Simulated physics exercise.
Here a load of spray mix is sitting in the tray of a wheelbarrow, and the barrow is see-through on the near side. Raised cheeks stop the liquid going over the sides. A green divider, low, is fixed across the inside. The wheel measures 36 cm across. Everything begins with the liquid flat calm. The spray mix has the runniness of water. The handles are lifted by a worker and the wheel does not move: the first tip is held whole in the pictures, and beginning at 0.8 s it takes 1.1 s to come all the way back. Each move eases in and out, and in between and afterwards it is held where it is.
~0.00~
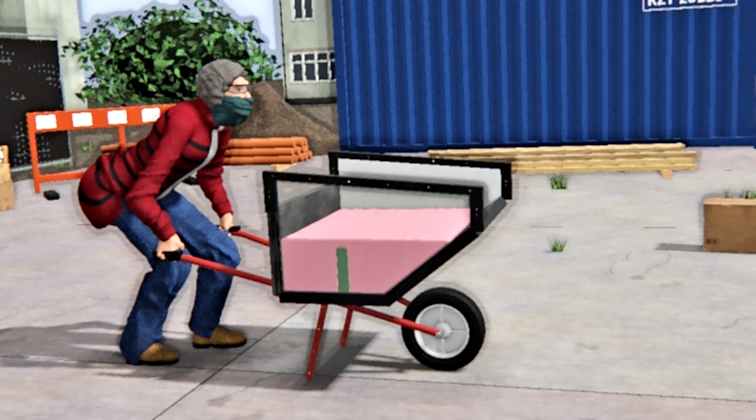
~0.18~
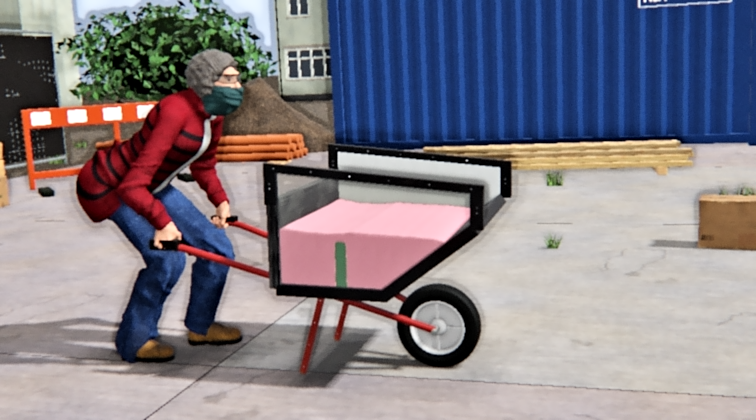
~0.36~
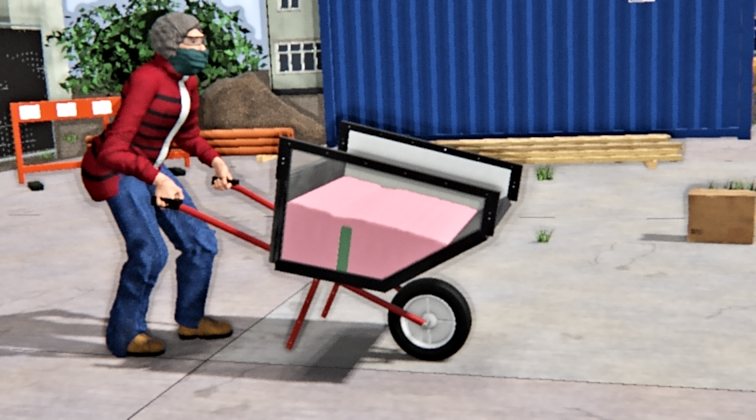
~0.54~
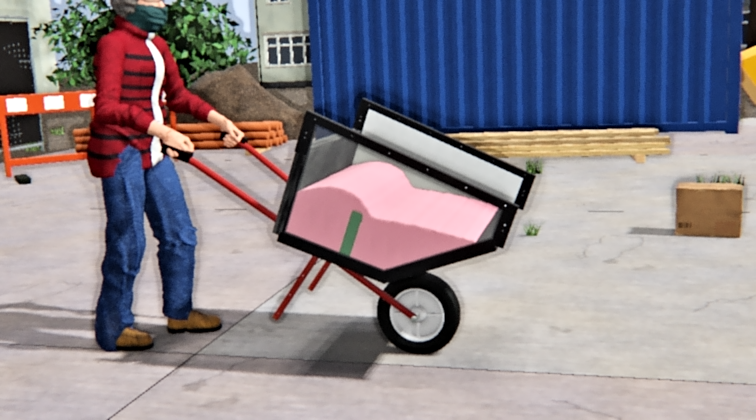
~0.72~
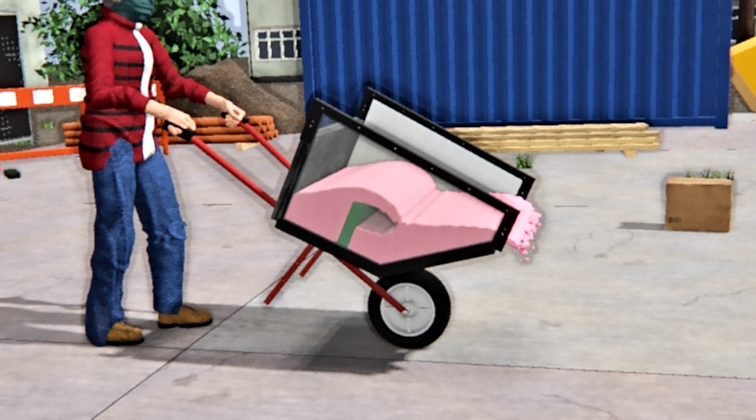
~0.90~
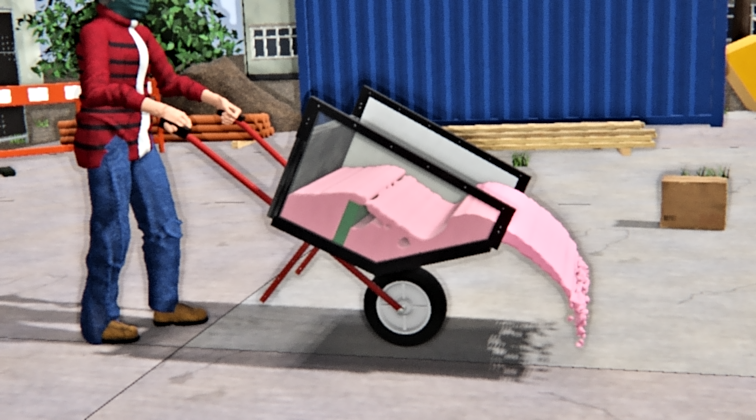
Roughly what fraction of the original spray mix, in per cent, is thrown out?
About 47 in every hundred parts is thrown out.
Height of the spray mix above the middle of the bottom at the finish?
I'd say some 14 cm at the middle.
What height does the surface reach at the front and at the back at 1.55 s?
Level, front = 6 cm; level, back = 14 cm.
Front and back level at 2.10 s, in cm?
Close to 14 cm in front, close to 14 cm behind.
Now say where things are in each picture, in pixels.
The first picture shows it reaches (375, 241) at the front; it reaches (292, 240) at the back; the lip is at (471, 225); the front is on the right.
The second picture shows it reaches (374, 236) at the front; it reaches (290, 231) at the back; it has turned 2° nose down.
The third picture shows it reaches (382, 226) at the front; it reaches (298, 205) at the back; it has turned 10° nose down.
The fourth picture shows it reaches (391, 223) at the front; it reaches (310, 189) at the back; it has turned 20° nose down.
The fifth picture shows it reaches (395, 208) at the front; it reaches (306, 192) at the back; it has turned 25° nose down; spray mix is coming out, 2 per cent so far.
The sixth picture shows it reaches (386, 218) at the front; it reaches (300, 195) at the back; it has turned 25° nose down; the lip is at (488, 239); spray mix is coming out, 15 per cent so far.
By 1.55 s the barrow is at 4° forwards, the surface stands 14 cm at the back and 6 cm at the front; 45 per cent has gone, over the front.
By 2.10 s the surface stands 14 cm at the back and 14 cm at the front; 46 per cent has gone, over the front.
By 2.70 s the surface stands 13 cm at the back and 11 cm at the front; 46 per cent has gone, over the front.
By 4.78 s 47 per cent has gone, over the front, 37 of 78 litres.
